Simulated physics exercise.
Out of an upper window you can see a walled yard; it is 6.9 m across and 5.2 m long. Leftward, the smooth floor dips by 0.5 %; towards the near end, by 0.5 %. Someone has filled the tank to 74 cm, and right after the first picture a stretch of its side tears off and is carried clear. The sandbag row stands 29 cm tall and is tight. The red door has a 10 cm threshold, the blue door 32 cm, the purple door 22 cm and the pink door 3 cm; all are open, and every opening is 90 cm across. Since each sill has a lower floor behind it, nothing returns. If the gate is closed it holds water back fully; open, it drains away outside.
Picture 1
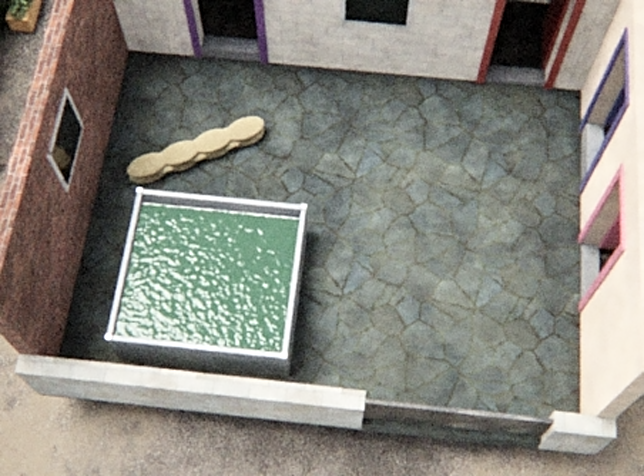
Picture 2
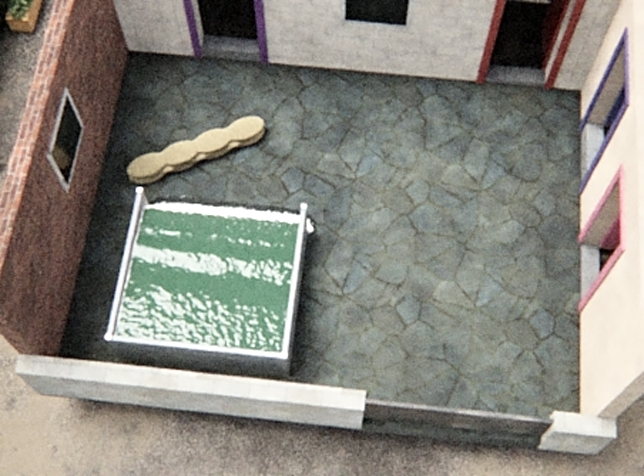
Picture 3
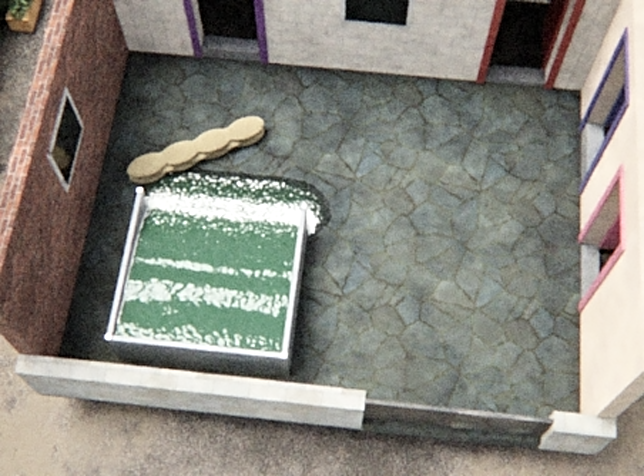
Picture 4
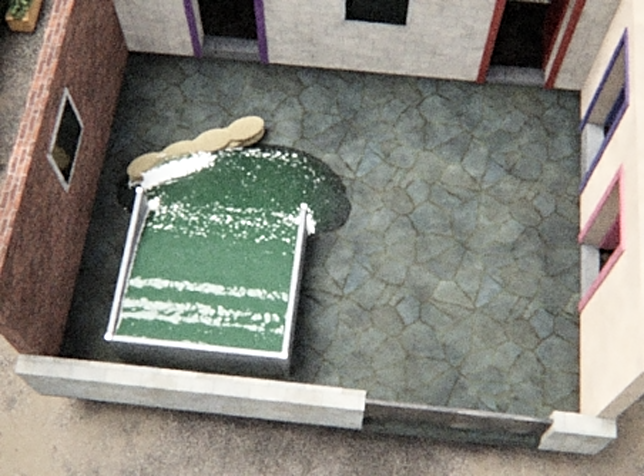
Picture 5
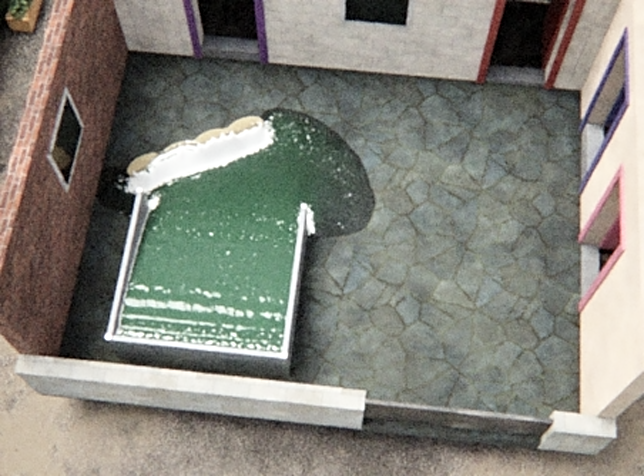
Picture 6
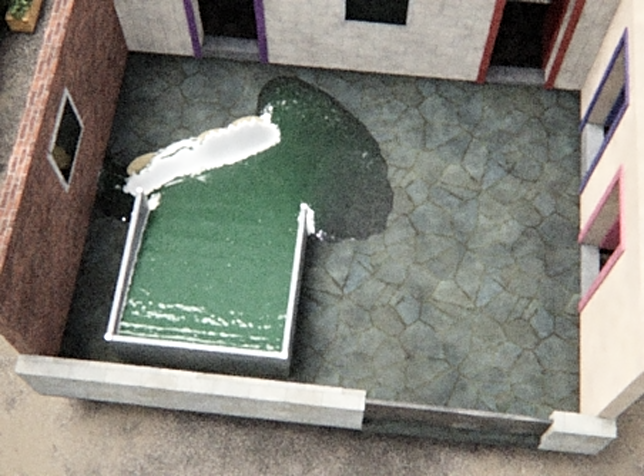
Green water lies still in a square, white-rimmed tank in a walled stone yard, then pours out through the tank's far side. It spreads across the paving to a pale, wavy barrier, froths white against it, and bends around its right end, fanning out toward the back wall and the right.
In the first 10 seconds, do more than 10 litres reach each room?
In the end at the red door the water let in will surpass the limit; at the blue door the water let in will remain short of the limit; at the purple door the water let in will remain short of the limit; at the pink door the water let in will surpass the limit.
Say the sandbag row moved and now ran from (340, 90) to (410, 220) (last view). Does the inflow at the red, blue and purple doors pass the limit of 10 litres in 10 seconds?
Then, at the red door it's not exceeded, at the blue door it's not exceeded, at the purple door it's exceeded.
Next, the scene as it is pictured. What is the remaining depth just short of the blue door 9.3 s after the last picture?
The mean depth is around 6.5 cm.
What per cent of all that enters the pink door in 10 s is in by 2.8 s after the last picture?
It comes to about 0 per cent.
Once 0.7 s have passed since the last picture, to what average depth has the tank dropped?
It averages close to 35 cm.
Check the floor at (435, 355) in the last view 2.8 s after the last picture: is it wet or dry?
By then the spot is spared.
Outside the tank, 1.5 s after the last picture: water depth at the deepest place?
Roughly 36 cm.
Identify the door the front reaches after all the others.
Door: Pink.
Then, 0.7 s after the last picture water covers 35 % of the floor and is deepest (49 cm) near (176, 176); red door not reached, blue door not reached, purple door 7 cm at the sill, 0 L in, pink door not reached.
Then, 1.5 s after the last picture water covers 50 % of the floor and is deepest (36 cm) near (217, 157); red door 12 cm at the sill, 0 L in, blue door not reached, purple door 17 cm at the sill, 0 L in, pink door not reached.
Then, 2.8 s after the last picture water covers 70 % of the floor and is deepest (34 cm) near (194, 144); red door 15 cm at the sill, 6 L in, blue door 32 cm at the sill, 1 L in, purple door 6 cm at the sill, 0 L in, pink door 6 cm at the sill, 0 L in.
Then, 5.3 s after the last picture water covers 90 % of the floor and is deepest (20 cm) near (549, 425); red door 13 cm at the sill, 61 L in, blue door 12 cm at the sill, 2 L in, purple door 10 cm at the sill, 0 L in, pink door 7 cm at the sill, 30 L in.
Then, 9.3 s after the last picture water covers 95 % of the floor and is deepest (19 cm) near (176, 385); red door 8 cm at the sill, 66 L in, blue door 6 cm at the sill, 2 L in, purple door 10 cm at the sill, 0 L in, pink door 7 cm at the sill, 52 L in.
